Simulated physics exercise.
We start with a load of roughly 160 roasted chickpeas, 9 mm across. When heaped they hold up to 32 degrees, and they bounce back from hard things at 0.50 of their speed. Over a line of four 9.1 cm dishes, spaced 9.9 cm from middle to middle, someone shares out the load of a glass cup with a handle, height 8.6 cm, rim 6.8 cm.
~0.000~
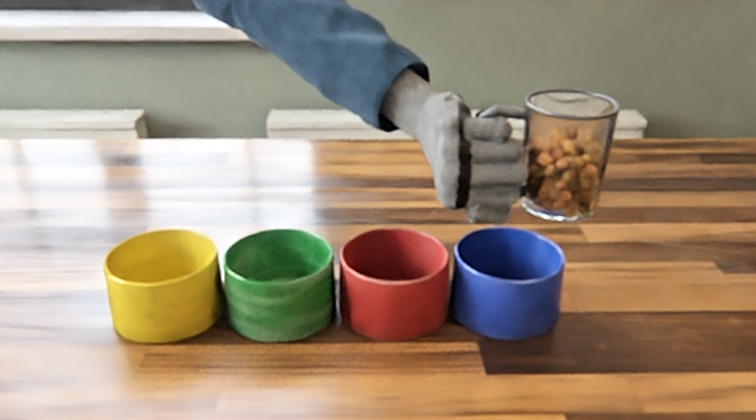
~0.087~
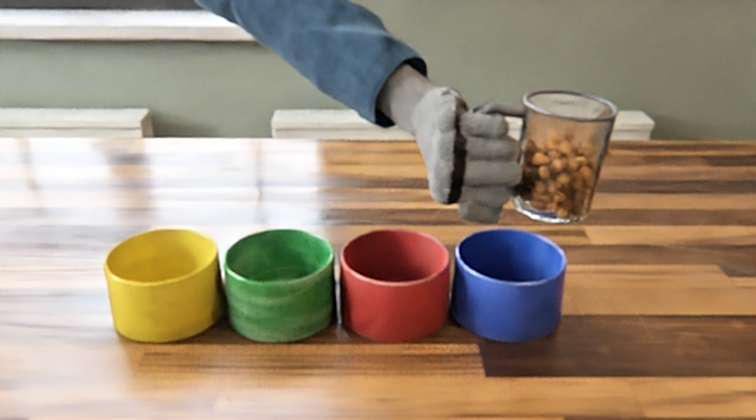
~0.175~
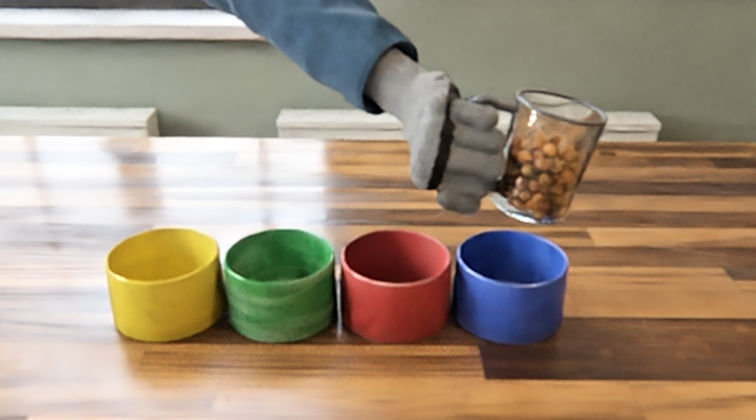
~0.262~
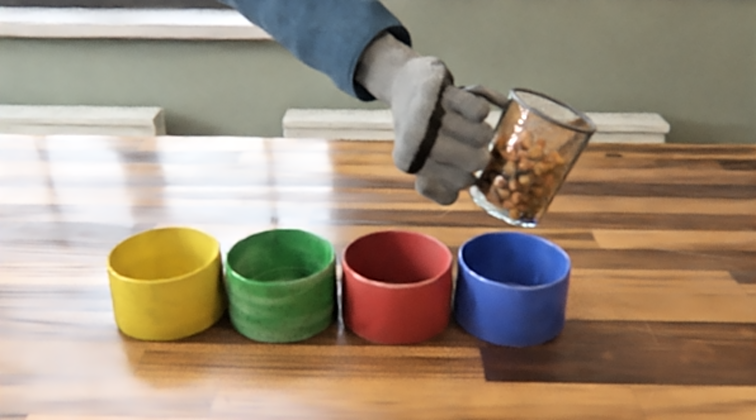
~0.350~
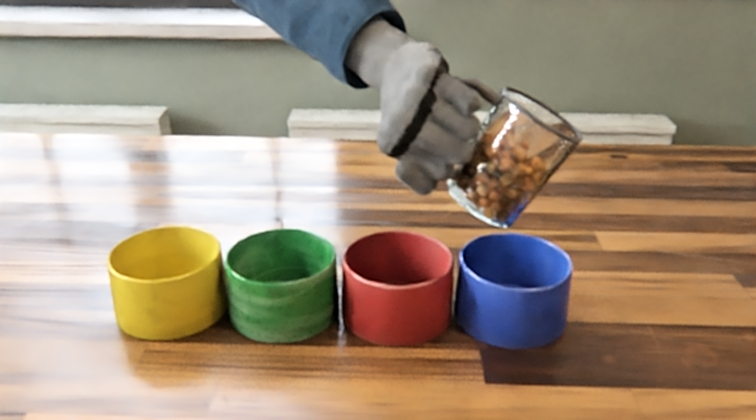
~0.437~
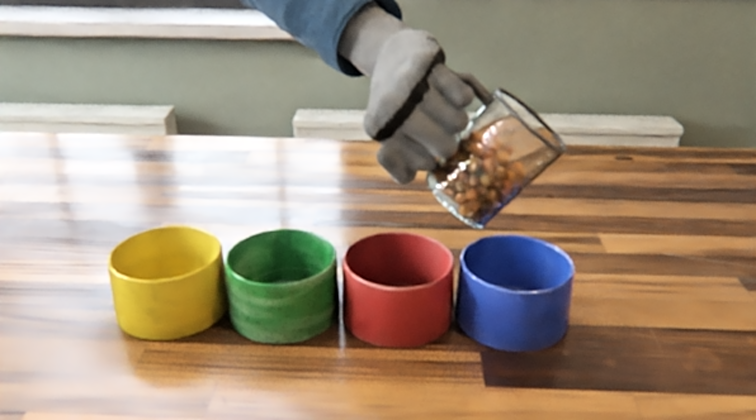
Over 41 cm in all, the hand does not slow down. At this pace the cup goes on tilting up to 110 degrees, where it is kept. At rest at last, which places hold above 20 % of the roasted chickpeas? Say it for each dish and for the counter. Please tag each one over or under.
Red - over; blue - under; green - over; yellow - under; counter - under.
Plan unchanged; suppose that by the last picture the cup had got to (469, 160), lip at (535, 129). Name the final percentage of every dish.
The red dish keeps 0, the blue one 0, the green one 0 and the yellow one 100.
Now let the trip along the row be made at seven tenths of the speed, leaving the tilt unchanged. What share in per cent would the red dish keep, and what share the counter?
Red: 70; counter: 10.
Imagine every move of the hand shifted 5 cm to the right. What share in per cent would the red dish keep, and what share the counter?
Shares in that case - red 70 / counter 10.
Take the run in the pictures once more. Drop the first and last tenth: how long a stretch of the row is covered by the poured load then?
Roughly 13 centimetres.
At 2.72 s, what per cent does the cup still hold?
Somewhere near 0 per cent.
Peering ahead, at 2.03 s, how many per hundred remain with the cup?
Around 0 in a hundred.
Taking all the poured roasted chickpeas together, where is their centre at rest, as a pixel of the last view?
Once everything settles, the centre is around (365, 302).
After 1.39 s, tilt 110 degrees; cup holds 55 %, red 40 %.
After 2.03 s, tilt 110 degrees; cup holds 0 %, red 55 %, green 40 %.
After 2.72 s, tilt 110 degrees; cup holds 0 %, red 55 %, green 40 %.
By 3.0 s all is still; red 55 %, blue 0 %, green 40 %, yellow 0 %, counter 5 %.
